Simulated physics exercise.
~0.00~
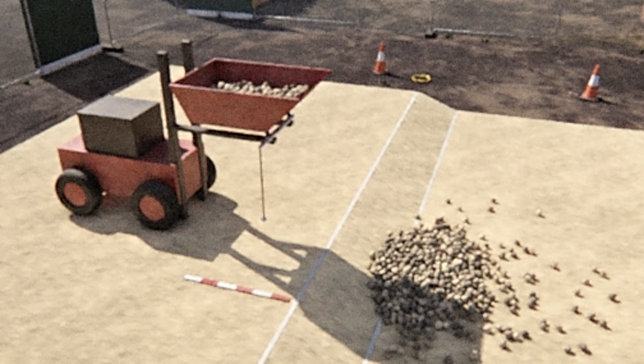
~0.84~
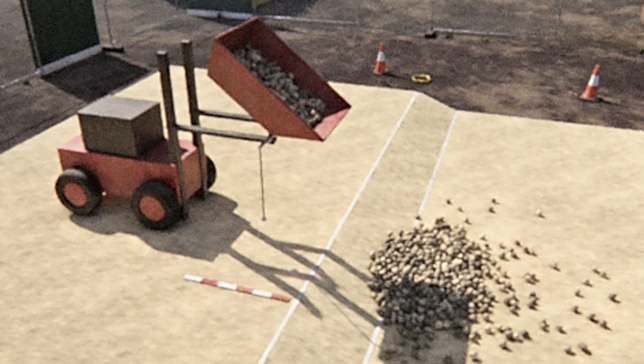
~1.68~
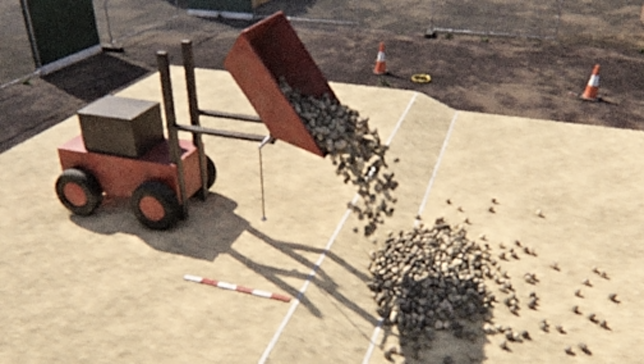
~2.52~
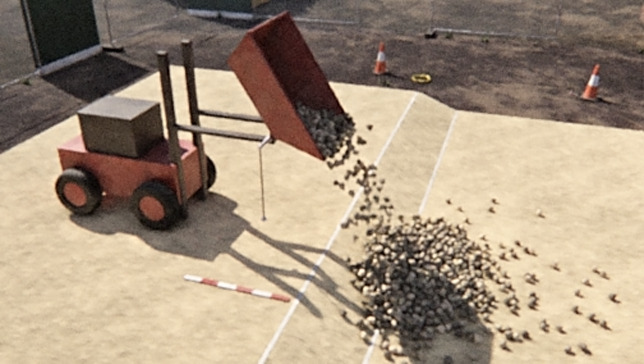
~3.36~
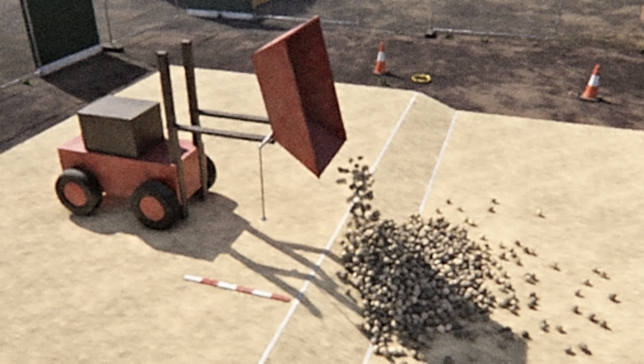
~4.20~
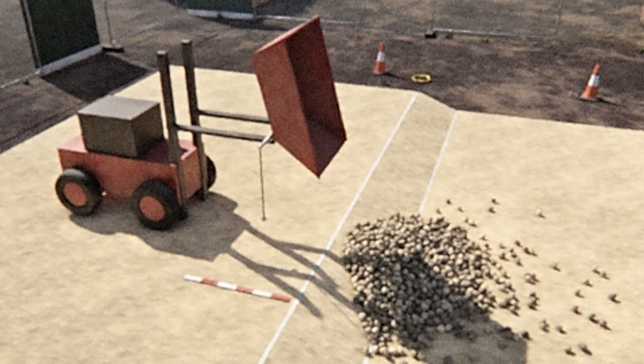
On a sandy yard with traffic cones behind it, a red fork truck tipped its raised skip steeply to the right, and grey-brown stones poured onto an older heap, leaving the skip empty and still tilted beside a bigger, wider pile.
